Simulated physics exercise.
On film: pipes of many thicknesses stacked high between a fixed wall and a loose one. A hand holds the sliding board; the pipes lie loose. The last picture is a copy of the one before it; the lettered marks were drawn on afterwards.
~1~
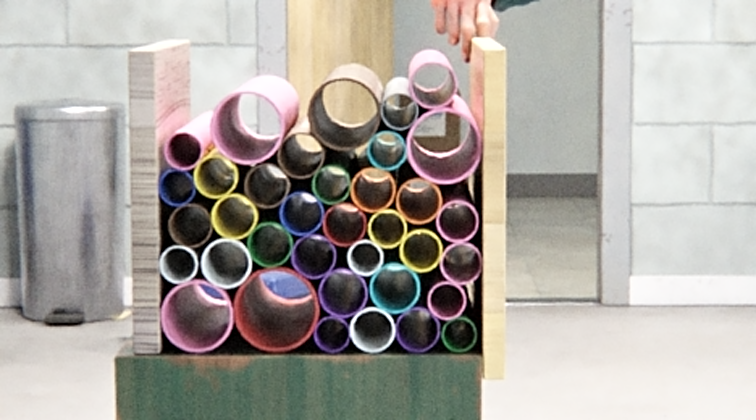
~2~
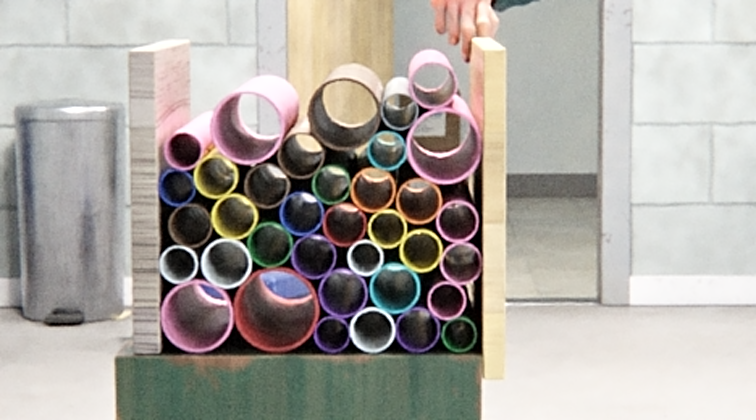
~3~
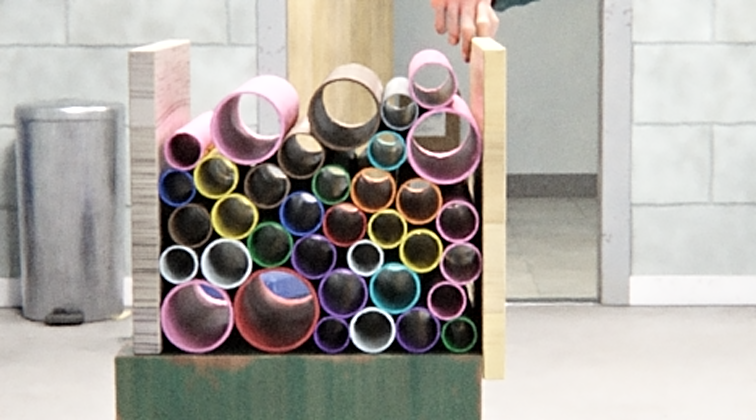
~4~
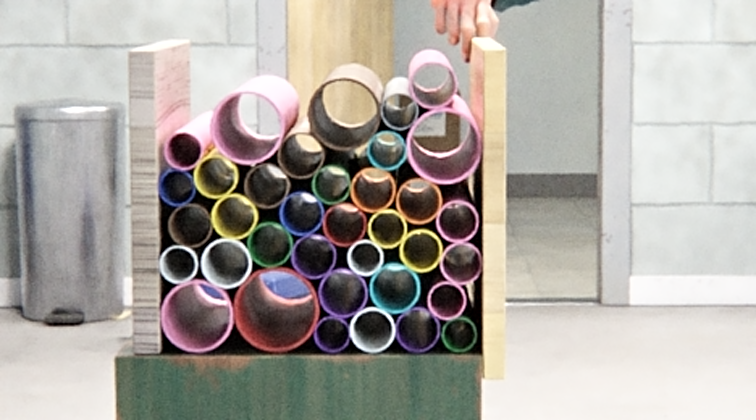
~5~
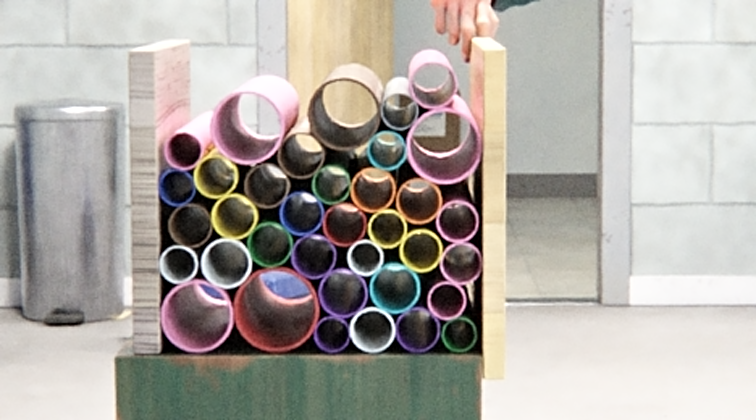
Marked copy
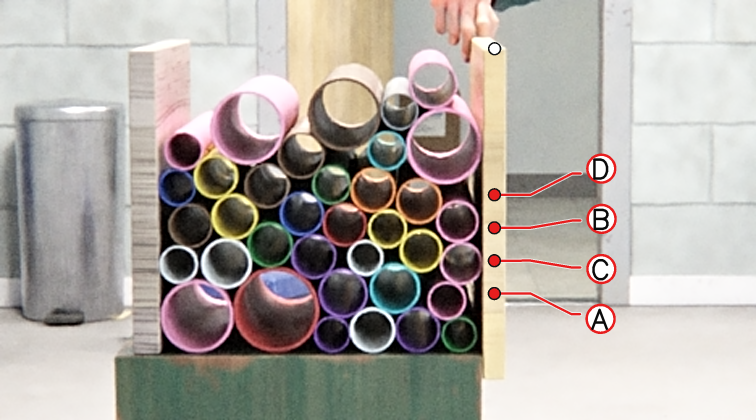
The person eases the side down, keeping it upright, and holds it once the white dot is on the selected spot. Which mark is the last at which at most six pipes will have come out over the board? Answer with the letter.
Stop at C.
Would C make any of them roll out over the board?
Yes.
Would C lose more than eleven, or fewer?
It loses fewer than eleven.
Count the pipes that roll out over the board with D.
At D the number is none.
On the copy, A at (494, 294); B at (494, 227); C at (494, 261); D at (494, 195); the white dot at (495, 48).
On C. First, top of the board (483, 141).
Then, top of the board (483, 245).
Finally, top of the board (483, 260), five out over the board.
By contrast, A more than six out over the board; B three out over the board; D none out over the board.
